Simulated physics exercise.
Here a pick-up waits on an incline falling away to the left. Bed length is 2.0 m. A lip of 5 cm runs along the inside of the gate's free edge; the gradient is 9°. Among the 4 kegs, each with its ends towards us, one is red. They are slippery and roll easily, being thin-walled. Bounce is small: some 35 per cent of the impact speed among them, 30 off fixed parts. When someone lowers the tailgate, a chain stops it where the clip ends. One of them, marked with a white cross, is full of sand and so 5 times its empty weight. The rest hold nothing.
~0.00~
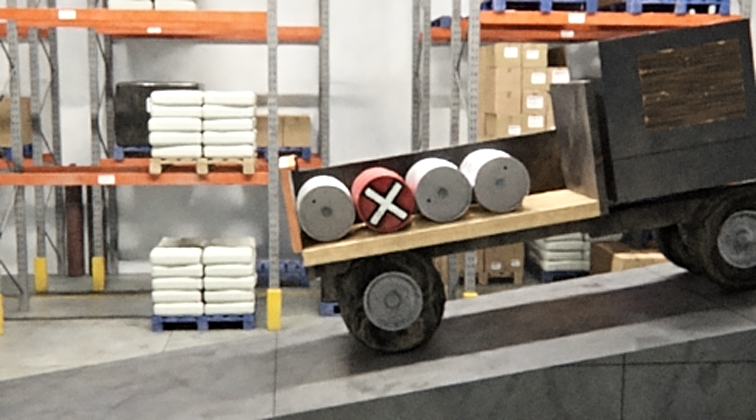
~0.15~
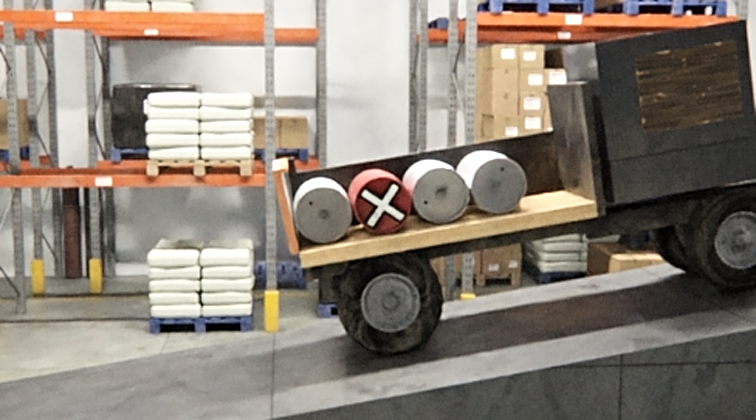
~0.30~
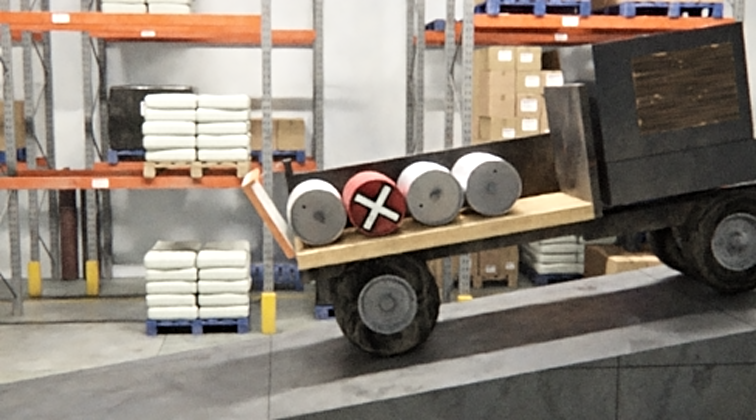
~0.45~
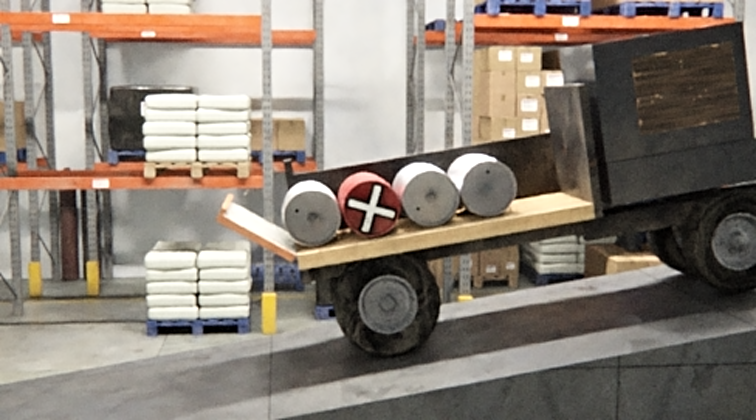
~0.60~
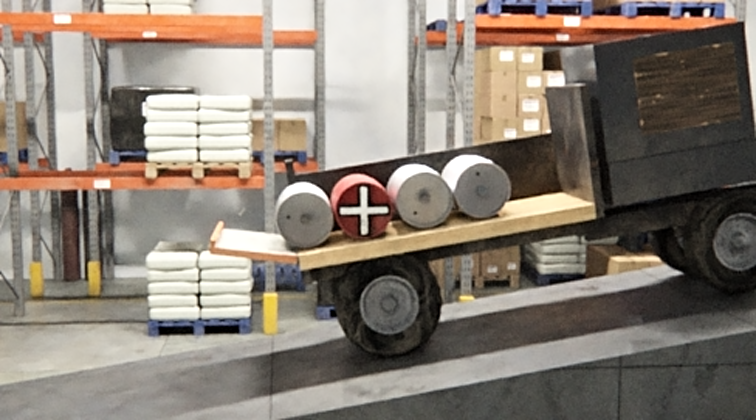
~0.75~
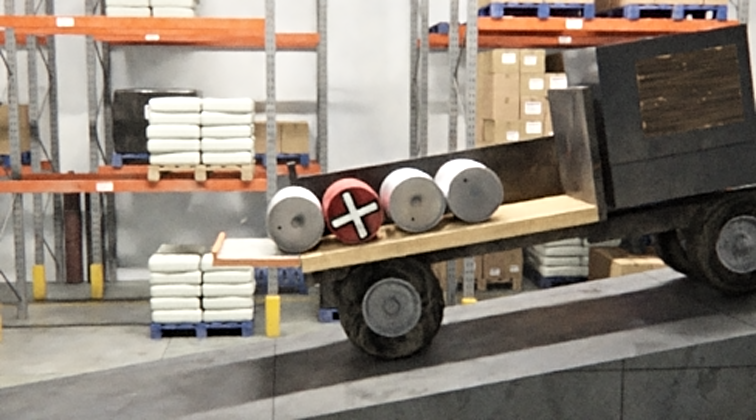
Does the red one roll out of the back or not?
My guess is it is kept in.
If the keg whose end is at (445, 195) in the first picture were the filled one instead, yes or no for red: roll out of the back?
Red? Yes, it will, in that case.
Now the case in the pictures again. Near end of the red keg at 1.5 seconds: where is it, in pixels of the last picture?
It should be close to pixel (275, 224).
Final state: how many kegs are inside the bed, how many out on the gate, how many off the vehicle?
First 2, then 1, and last 1.
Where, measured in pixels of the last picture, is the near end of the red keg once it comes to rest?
(248, 224).
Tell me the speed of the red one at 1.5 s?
0.7 m/s or so.
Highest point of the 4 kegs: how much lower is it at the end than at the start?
Some 15 centimetres.
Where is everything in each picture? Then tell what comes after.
The first frame shows red at (386, 203); gate 81° above level, tip at (284, 170); white cross at (386, 203).
The second frame shows red at (383, 205); gate 78° above level, tip at (277, 172).
The third frame shows red at (377, 207); gate 57° above level, tip at (247, 187).
The fourth frame shows red at (371, 208); gate 30° above level, tip at (220, 218).
The fifth frame shows red at (364, 210); gate 7° above level, tip at (213, 251).
The sixth frame shows red at (355, 215); gate 1° above level, tip at (215, 262).
After 1.5 s, red is on the gate, 15 cm past the hinge, rolling left; 0 gone off the back.
After 2.3 s, red is on the gate, 40 cm past the hinge, rolling right; 1 gone off the back.
At rest (3.3 s), red is on the gate, 30 cm past the hinge; 1 gone off the back.
